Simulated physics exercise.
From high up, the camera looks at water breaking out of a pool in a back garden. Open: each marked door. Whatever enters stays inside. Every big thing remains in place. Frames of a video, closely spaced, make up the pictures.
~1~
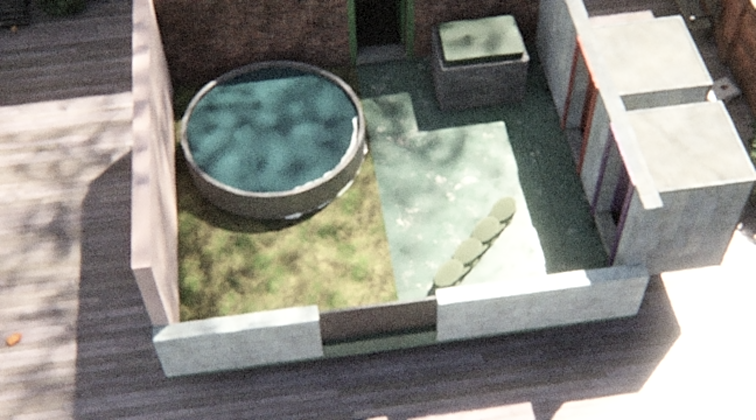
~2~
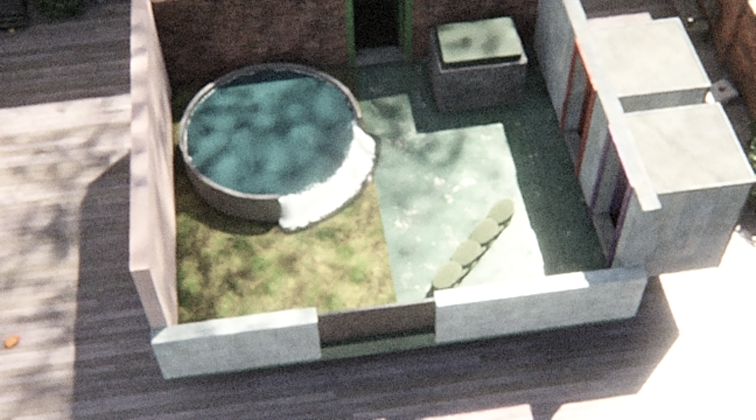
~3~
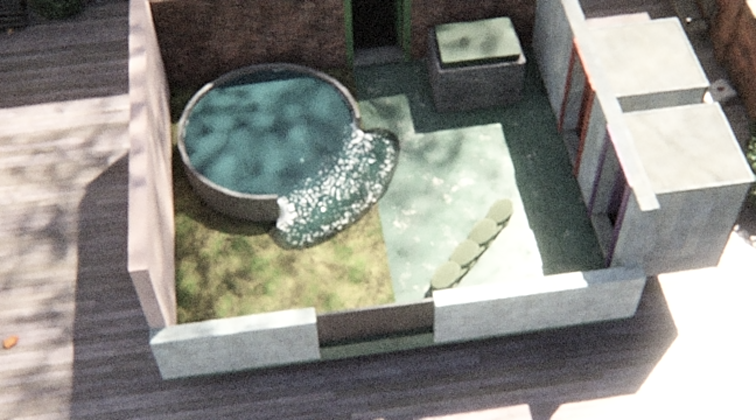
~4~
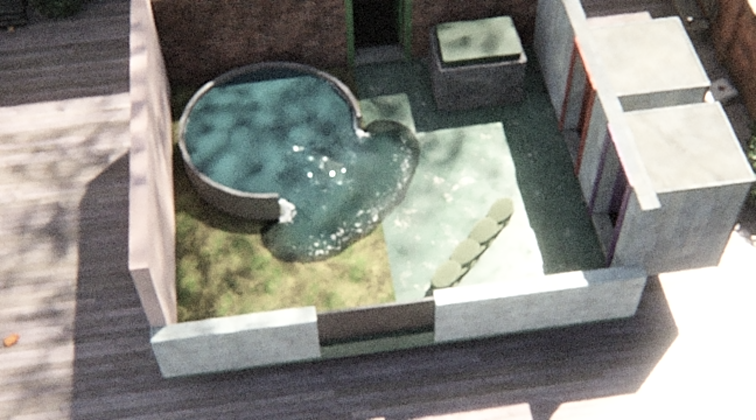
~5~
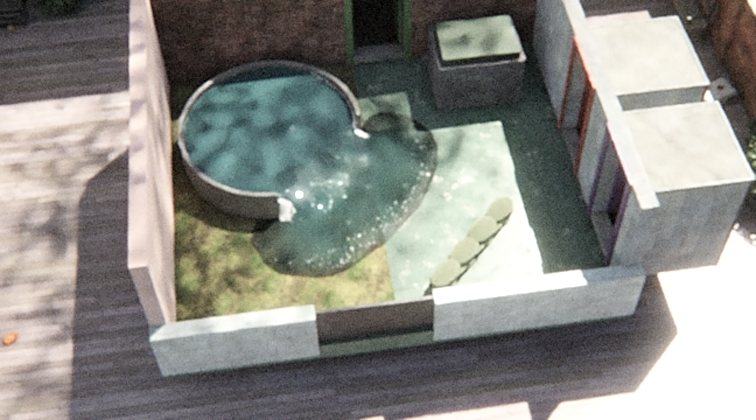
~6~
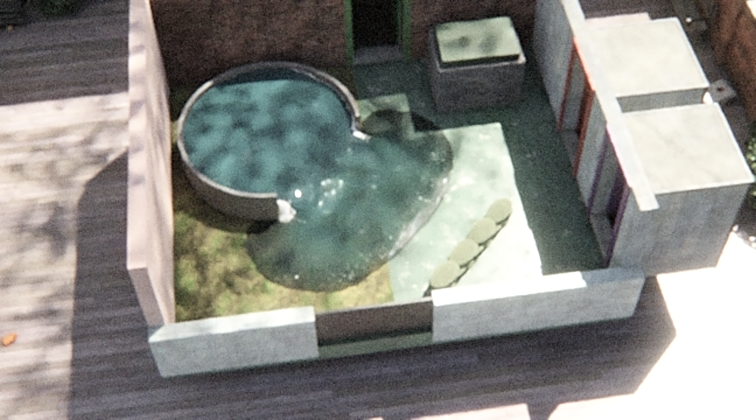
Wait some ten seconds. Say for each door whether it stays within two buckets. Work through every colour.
The purple door stays within two buckets; the red door goes past two buckets; the green door stays within two buckets.
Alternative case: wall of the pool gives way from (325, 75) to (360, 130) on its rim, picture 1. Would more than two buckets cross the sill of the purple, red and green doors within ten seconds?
At the doors, purple never reaches it, red crosses the line and green crosses the line.
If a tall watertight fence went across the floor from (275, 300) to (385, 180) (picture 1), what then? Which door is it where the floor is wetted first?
That's the red one.
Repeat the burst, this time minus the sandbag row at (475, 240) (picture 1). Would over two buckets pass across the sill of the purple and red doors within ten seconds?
Lab note - purple crosses the line, red crosses the line.
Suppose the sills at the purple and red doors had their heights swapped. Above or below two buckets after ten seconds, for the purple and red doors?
So the purple door crosses the line and the red door crosses the line.
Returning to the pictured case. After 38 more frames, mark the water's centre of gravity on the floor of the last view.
Close to (361, 197).
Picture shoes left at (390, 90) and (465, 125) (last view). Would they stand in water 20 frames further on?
The first spot is bone-dry and the second inundated.
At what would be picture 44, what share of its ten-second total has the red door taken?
About 75 per cent.
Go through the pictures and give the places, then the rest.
Still water in the round tank at (273, 128), in the first picture.
The front is at (369, 137), out from the gap at (341, 182), in the second picture.
Water pours out at (339, 184) and has run to (389, 134), in the third picture.
The front is at (408, 133), out from the gap at (340, 184), in the fourth picture.
The front is at (416, 126), out from the gap at (339, 182), in the fifth picture.
The front is at (434, 130), out from the gap at (339, 184), in the sixth picture.
A moment on, water covers 40 % of the floor; the purple door not reached, the red door not reached, the green door not reached.
Next, water covers 55 % of the floor; the purple door not reached, the red door under two buckets in, the green door not reached.
Then, water covers 70 % of the floor; the purple door wet at the sill, nothing in, the red door over two buckets in, the green door wet at the sill, nothing in.
Later, water covers 90 % of the floor; the purple door wet at the sill, nothing in, the red door far over two buckets in, the green door wet at the sill, nothing in.
In the end, water covers 95 % of the floor; the purple door wet at the sill, nothing in, the red door far over two buckets in, the green door wet at the sill, nothing in.
